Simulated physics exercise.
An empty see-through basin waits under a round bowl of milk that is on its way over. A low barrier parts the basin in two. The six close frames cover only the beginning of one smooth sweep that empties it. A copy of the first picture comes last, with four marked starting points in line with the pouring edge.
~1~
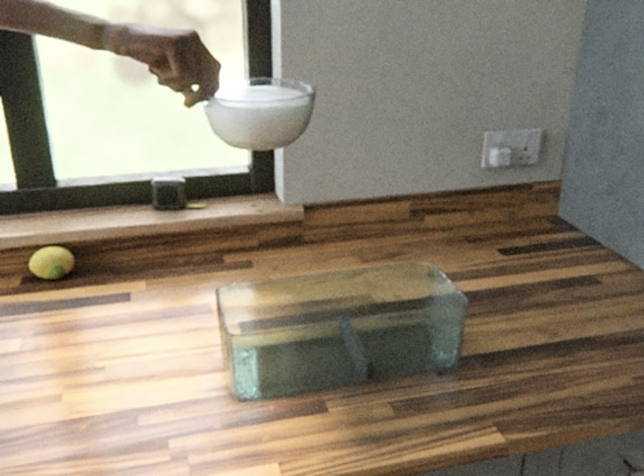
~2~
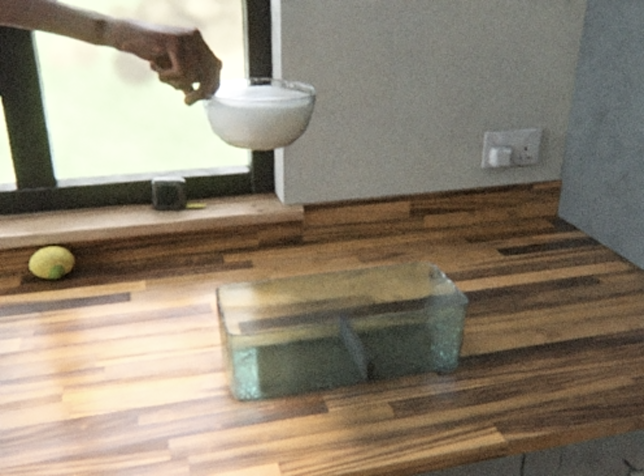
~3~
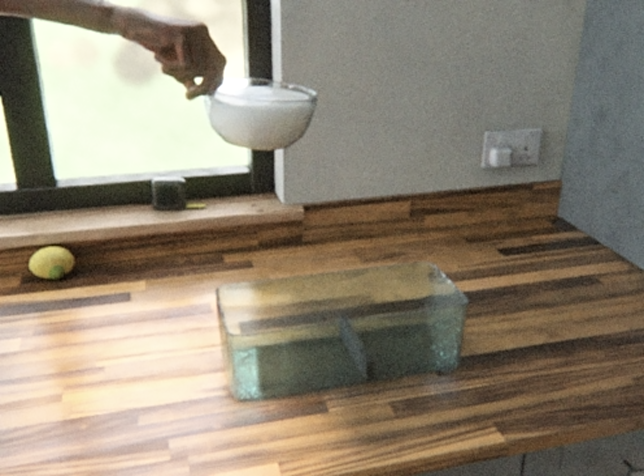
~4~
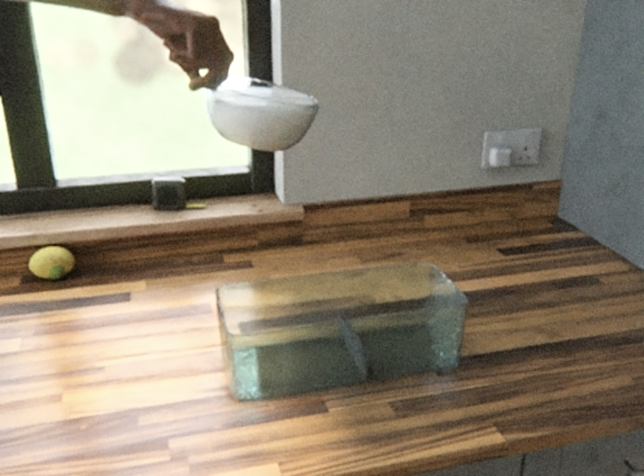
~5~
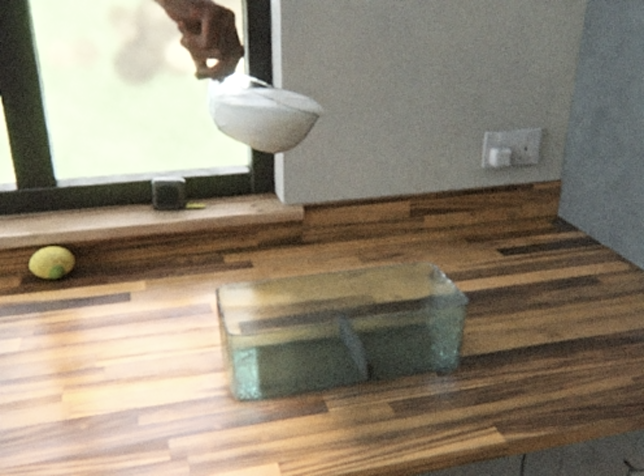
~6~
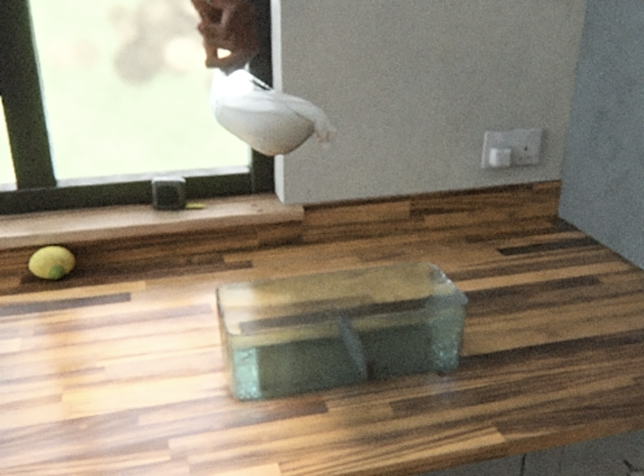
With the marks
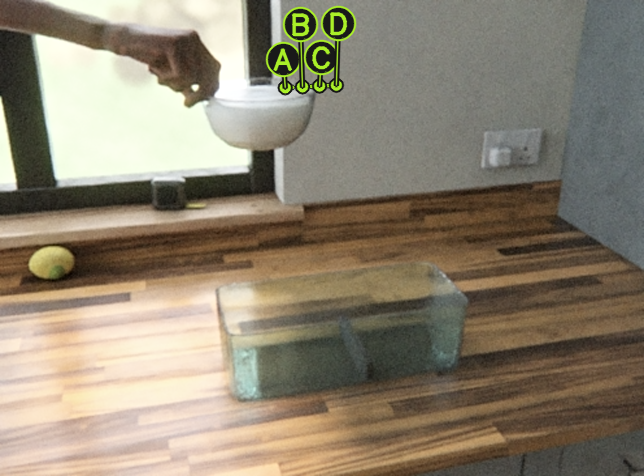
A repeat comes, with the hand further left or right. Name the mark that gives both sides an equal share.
I would pick place A.
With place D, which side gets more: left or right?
The right side.
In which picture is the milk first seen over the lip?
Picture 5.
On the marked copy, A at (285, 87); B at (302, 86); C at (319, 86); D at (336, 85).
With A, about 51 % ends left of the wall and 45 % right of it; 4 % is lost outside.
With B, about 36 % ends left of the wall and 60 % right of it; 4 % is lost outside.
With C, about 28 % ends left of the wall and 68 % right of it; 3 % is lost outside.
With D, about 16 % ends left of the wall and 80 % right of it; 3 % is lost outside.
